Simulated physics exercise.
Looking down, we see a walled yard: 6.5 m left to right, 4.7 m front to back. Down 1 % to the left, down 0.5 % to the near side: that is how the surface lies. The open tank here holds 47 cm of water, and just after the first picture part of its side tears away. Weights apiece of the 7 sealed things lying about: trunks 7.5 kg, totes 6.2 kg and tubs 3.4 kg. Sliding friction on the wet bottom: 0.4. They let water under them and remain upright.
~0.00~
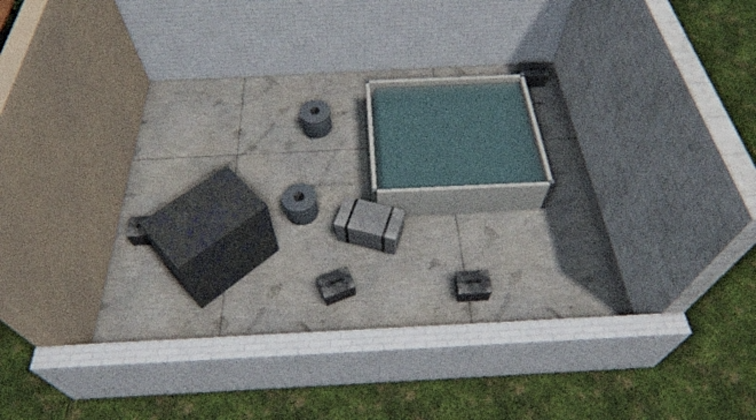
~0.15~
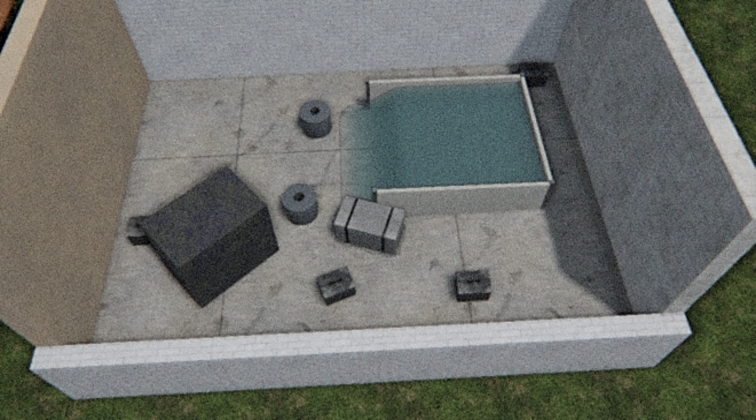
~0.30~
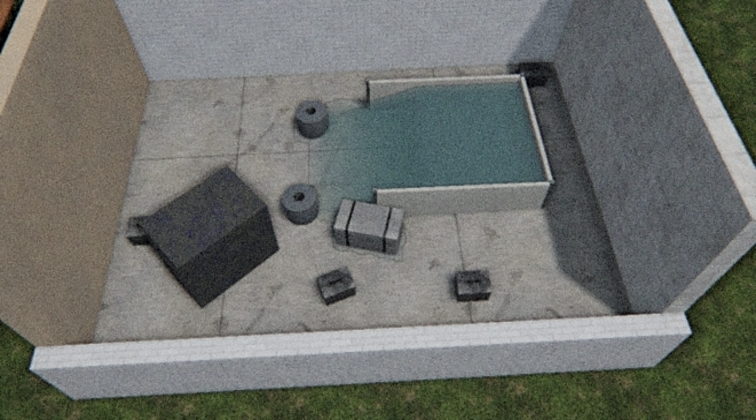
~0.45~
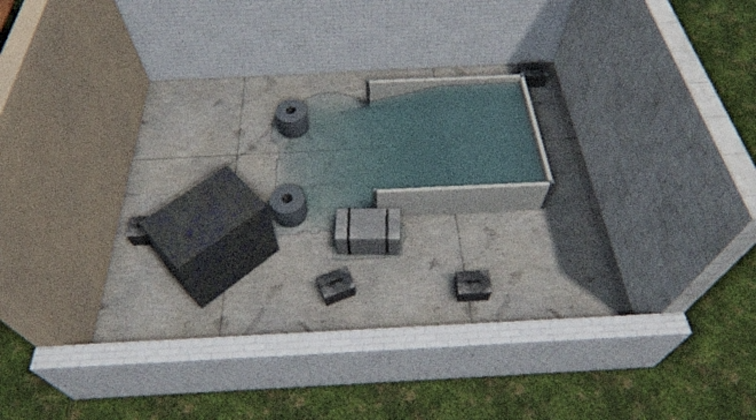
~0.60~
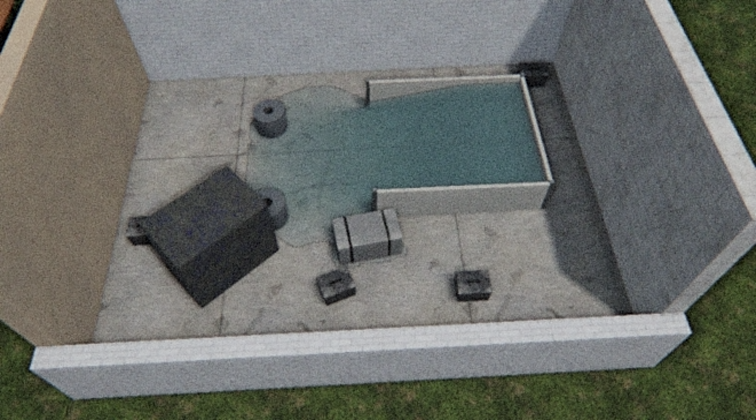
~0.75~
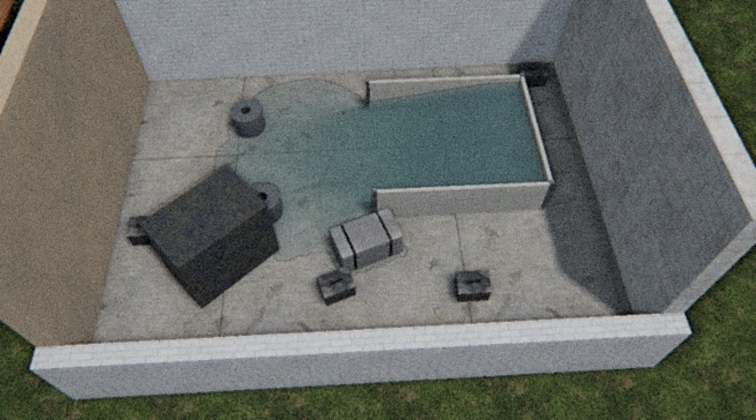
Water pouring from the open left side of a tank in a walled yard, spreading across concrete and pushing two round grey tubs leftward.
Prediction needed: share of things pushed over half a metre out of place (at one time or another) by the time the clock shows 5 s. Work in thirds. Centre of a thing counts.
Share: Middle band, from a third up to but not reaching two thirds.
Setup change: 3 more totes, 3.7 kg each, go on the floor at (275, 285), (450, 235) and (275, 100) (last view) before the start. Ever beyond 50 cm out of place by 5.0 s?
Result, one by one: Exceeded, not exceeded and exceeded.
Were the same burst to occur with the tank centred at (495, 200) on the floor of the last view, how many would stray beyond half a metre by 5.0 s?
Result: 5 of them.
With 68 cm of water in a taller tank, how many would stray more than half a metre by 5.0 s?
The count would be 4.
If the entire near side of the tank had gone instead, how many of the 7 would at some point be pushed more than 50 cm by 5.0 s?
Result: 6.
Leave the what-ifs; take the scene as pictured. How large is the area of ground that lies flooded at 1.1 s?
Roughly 13 m2.
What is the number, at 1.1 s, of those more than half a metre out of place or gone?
Answer: 2.
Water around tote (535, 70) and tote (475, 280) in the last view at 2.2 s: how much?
Some 0 cm at the first, some 0 cm at the second.
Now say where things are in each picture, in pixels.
In the first picture, a tub at (315, 111), on the bottom; a tub at (299, 197) rests on the ground; water covers 4.2 m2; 0 of 7 have shifted.
In the second picture, a tub at (315, 111) rests on the ground; a tub at (299, 197), on the bottom; 5.1 m2 under water; 0 of 7 have shifted.
In the third picture, a tub at (311, 111), on the bottom, 5 cm from its start; a tub at (299, 197), on the bottom; 5.8 m2 under water; 1 of 7 have shifted.
In the fourth picture, a tub at (291, 111) rests on the ground, 34 cm from its start; a tub at (287, 199) rests on the ground, 16 cm from its start; water covers 6.9 m2; 3 of 7 have shifted.
In the fifth picture, a tub at (269, 111) rests on the ground, 67 cm from its start; a tub at (267, 203) rests on the ground, 42 cm from its start; water covers 8.2 m2; 3 of 7 have shifted.
In the sixth picture, a tub at (246, 110), on the bottom, 100 cm from its start; a tub at (262, 197) rests on the ground, 48 cm from its start; 9.6 m2 under water; 3 of 7 have shifted.
After 1.1 s 2 of 7 are over 50 cm from their spots; 1 afloat.
After 2.2 s 2 of 7 are over 50 cm from their spots; 2 afloat.
After 3.5 s 3 of 7 are over 50 cm from their spots; 2 afloat.
After 5.0 s 3 of 7 are over 50 cm from their spots, and 3 have been at some point; 3 afloat.
